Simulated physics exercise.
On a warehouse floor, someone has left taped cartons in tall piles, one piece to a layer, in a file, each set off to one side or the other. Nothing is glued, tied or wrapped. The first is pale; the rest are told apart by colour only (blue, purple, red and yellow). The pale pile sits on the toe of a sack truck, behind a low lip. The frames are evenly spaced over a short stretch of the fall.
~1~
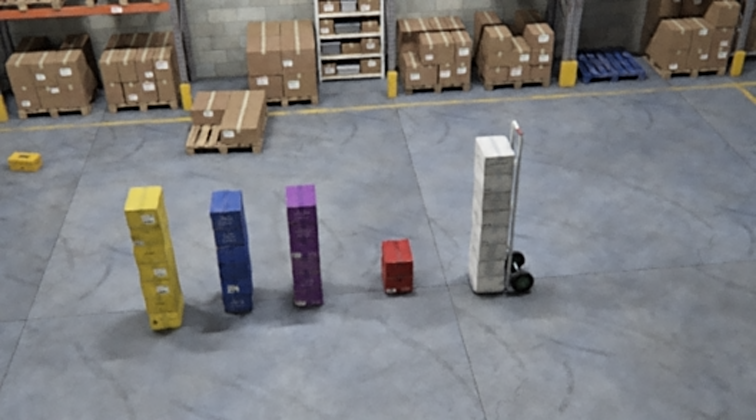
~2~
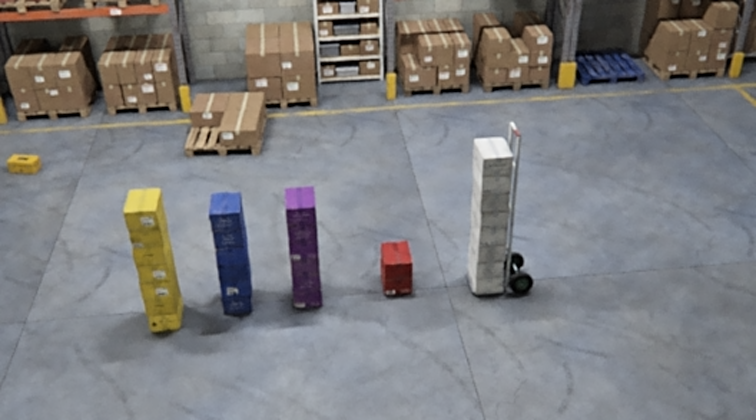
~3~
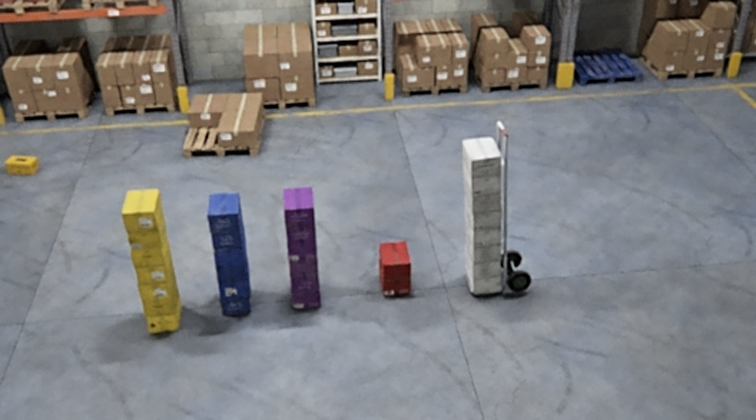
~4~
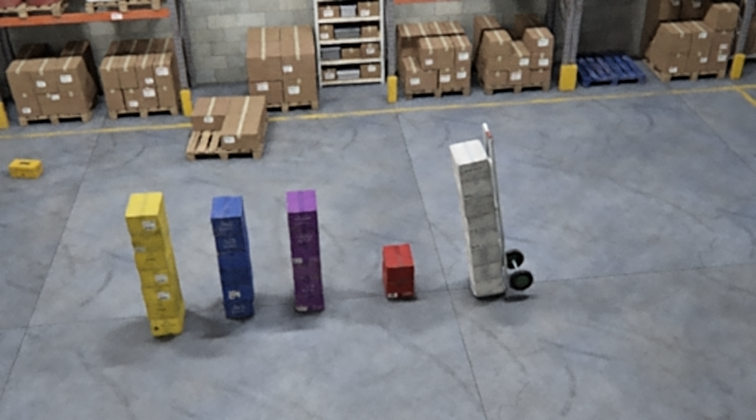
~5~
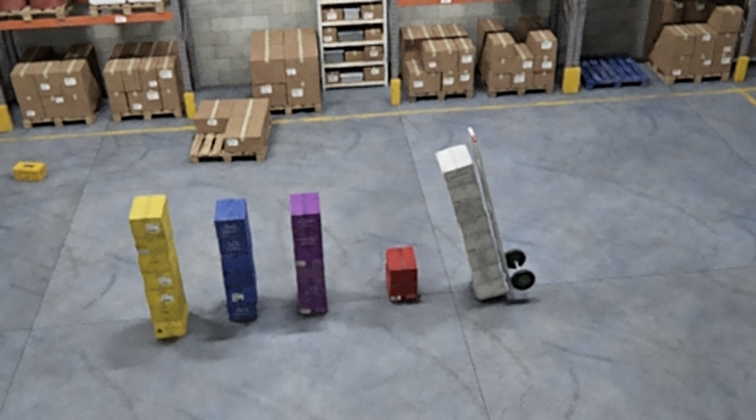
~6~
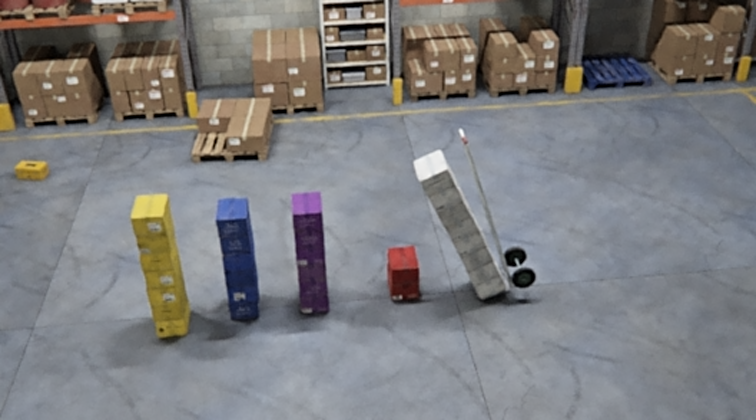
A tall pale pile of cartons on an upright sack truck begins to lean left, barely at first, on a warehouse floor. The truck's frame rocks the same way as the lean steadily grows, until the pile slants clearly toward the short red stack, while the purple, blue and yellow piles stay standing.
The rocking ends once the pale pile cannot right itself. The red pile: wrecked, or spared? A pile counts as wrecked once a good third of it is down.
That pile keeps nearly all its pieces up.
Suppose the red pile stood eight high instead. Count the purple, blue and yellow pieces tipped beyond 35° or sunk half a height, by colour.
Pile by pile, purple 5, blue 6, yellow 7.
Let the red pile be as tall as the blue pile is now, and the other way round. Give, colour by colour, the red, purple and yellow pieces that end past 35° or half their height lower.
Red 6, purple 5, yellow 0.
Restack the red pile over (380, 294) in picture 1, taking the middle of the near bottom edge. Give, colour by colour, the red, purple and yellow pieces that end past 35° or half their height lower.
Red 0, purple 0, yellow 0.
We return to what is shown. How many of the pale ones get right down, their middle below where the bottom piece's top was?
The count is 6.
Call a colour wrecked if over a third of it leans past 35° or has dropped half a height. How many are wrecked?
The count is 0.
Soon, 8 of the pale pile down; none of the 2 red cartons down (0 of 21 in all colours); top red carton unmoved.
A while on, 8 of the pale pile down; none of the 2 red cartons down (0 of 21 in all colours); top red carton displaced a little; top purple carton tipped barely.
Finally, 8 of the pale pile down; none of the 2 red cartons down (0 of 21 in all colours); top red carton displaced a little; top blue carton unmoved. Seen by the last camera, middles, top red carton near (400, 266), top blue carton near (233, 217).
